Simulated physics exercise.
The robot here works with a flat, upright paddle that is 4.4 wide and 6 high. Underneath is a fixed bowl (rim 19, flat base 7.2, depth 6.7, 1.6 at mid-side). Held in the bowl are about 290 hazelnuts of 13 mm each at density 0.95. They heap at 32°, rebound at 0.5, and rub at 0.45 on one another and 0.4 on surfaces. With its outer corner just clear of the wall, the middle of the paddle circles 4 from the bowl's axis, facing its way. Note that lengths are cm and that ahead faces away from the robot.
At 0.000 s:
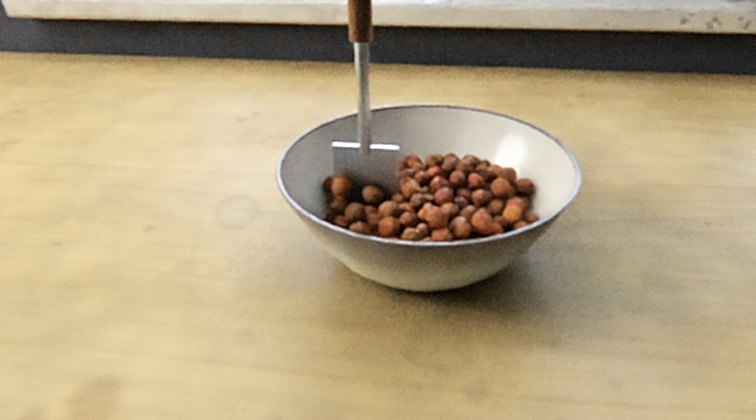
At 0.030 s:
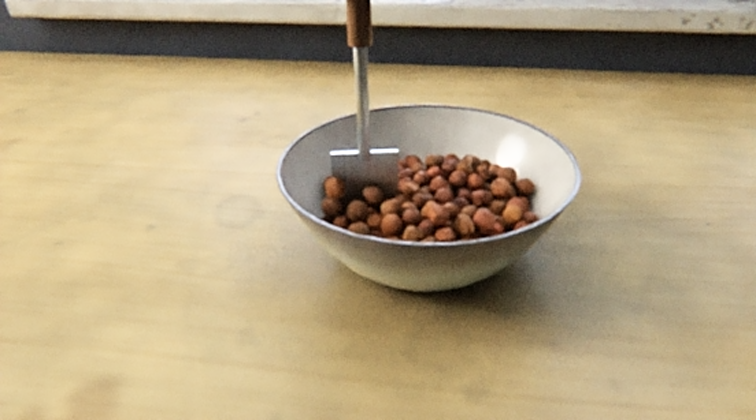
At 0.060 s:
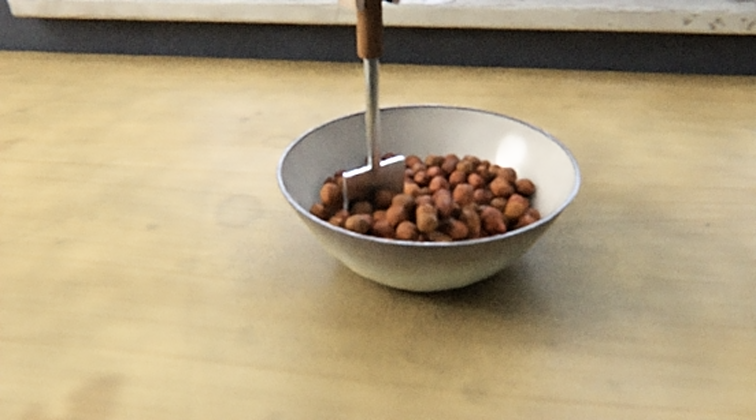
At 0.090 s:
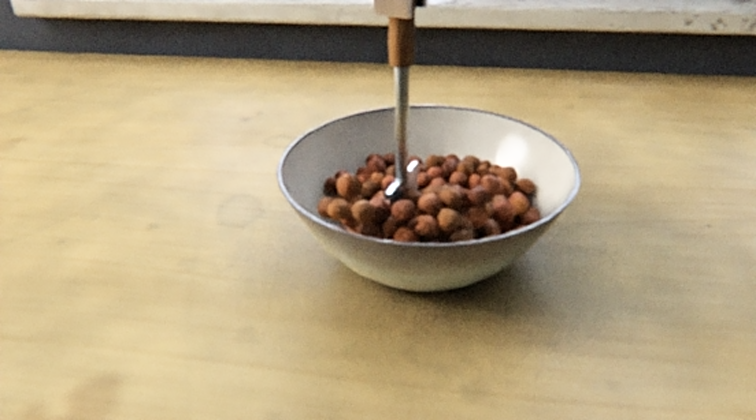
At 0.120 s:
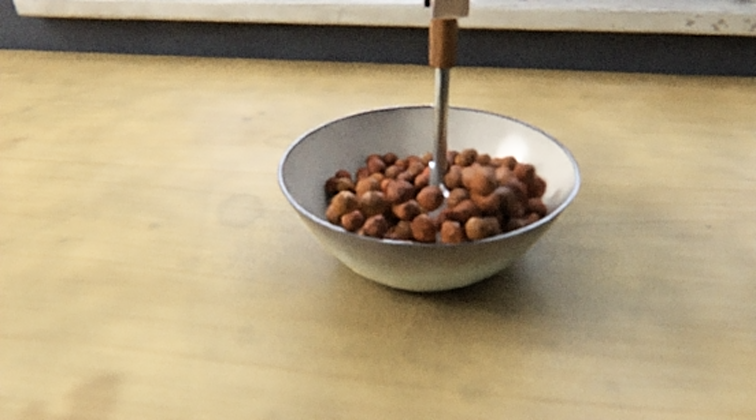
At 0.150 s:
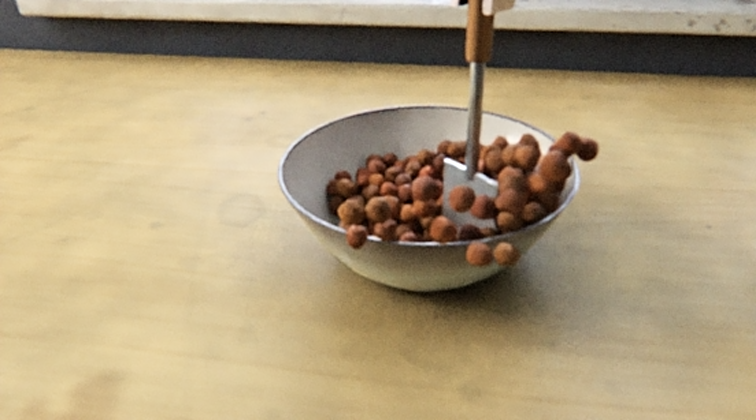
A white bowl of small reddish-brown balls sits on a wooden surface as an upright paddle sweeps rightward, heaping them against the rim.
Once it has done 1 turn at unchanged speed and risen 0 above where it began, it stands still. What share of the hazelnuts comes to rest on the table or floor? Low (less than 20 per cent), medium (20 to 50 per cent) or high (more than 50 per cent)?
The share is medium, between 20 and 50 per cent.
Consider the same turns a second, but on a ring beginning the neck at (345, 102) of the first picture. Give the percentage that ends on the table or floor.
Roughly 35 per cent.
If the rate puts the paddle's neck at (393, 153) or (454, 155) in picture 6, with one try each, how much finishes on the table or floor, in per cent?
Near 10 per cent for the first, near 30 per cent for the second.
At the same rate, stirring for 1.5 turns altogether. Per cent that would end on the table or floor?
It would be around 45 per cent.
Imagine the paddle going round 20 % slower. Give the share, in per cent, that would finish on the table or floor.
Then roughly 25 %.
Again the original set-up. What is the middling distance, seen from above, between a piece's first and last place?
Around 9 cm.
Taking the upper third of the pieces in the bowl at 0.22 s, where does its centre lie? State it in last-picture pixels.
Around pixel (495, 138).
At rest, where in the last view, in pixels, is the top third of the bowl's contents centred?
About (374, 234).
By 0.22 s, 220° round, highest piece 13 above the table; 253 in the bowl, 1 on the table or floor, 32 in flight or on the tool.
By 0.30 s, 299° round, highest piece 13 above the table; 228 in the bowl, 18 on the table or floor, 40 in flight or on the tool.
By 0.53 s, 0° round, highest piece 7 above the table; 185 in the bowl, 96 on the table or floor, 5 in flight or on the tool.
By 1.23 s, 0° round, highest piece 5 above the table; 185 in the bowl, 101 on the table or floor.
Final count, 185 in the bowl, 101 on the table or floor. That is 35 % on the table or floor.
